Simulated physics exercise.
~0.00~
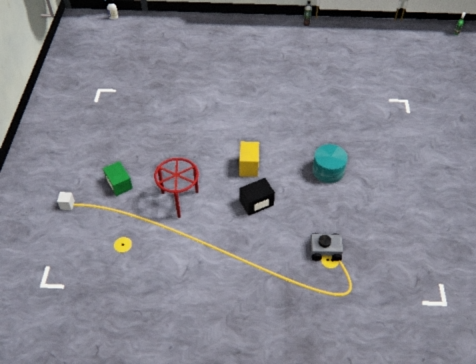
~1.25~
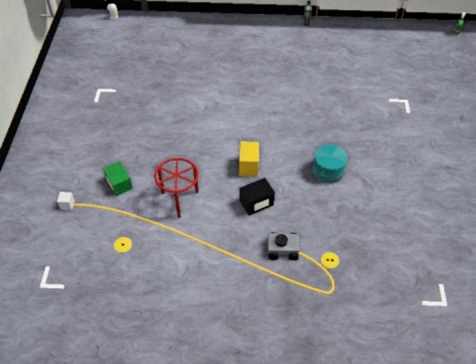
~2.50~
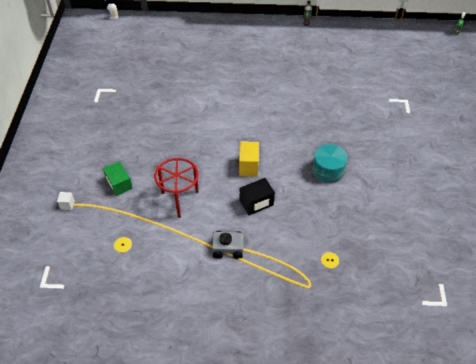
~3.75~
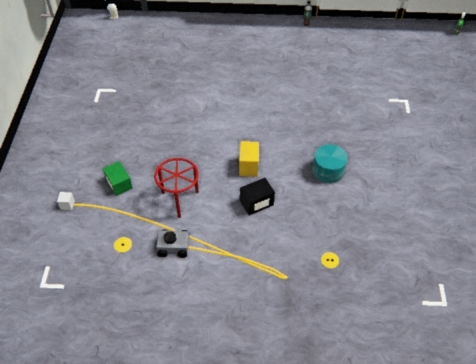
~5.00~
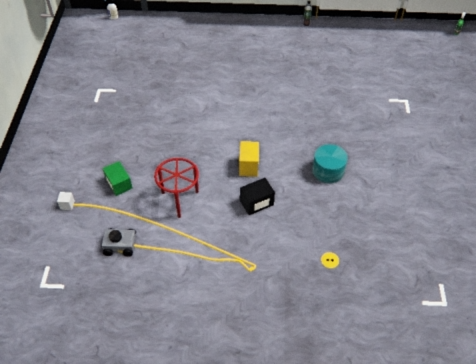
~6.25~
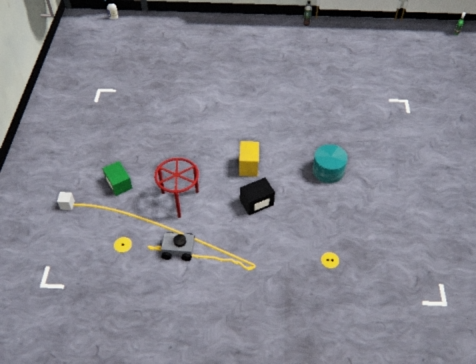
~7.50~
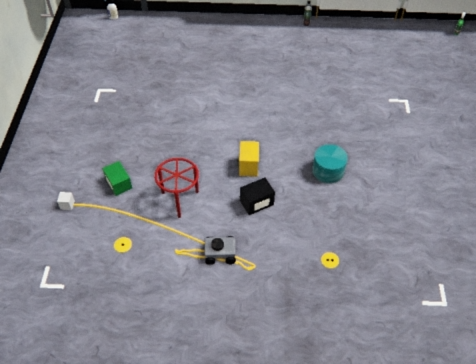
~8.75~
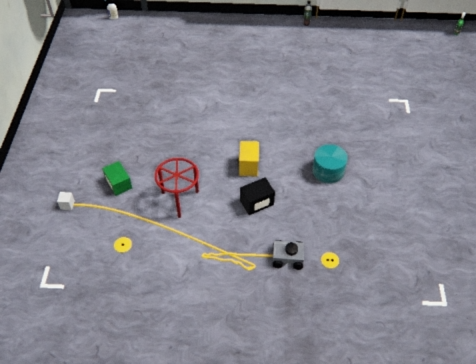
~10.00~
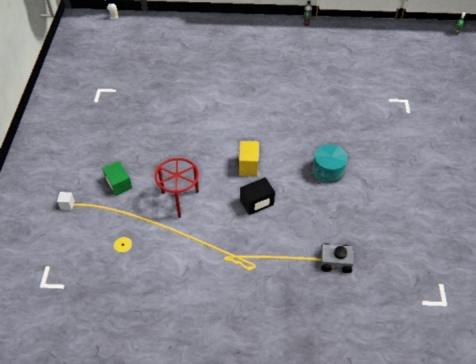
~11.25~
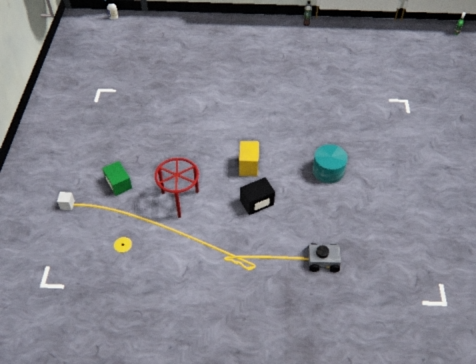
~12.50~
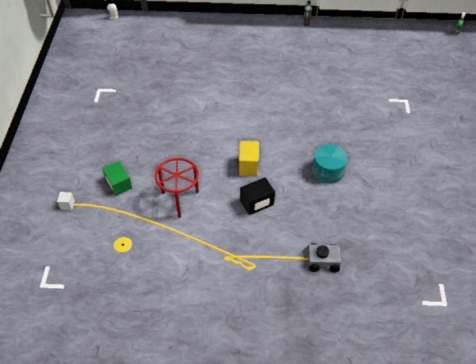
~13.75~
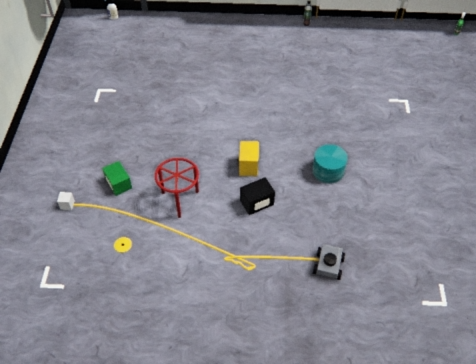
A small gray cart trailing a yellow cord rolls left, then back right, and stops.
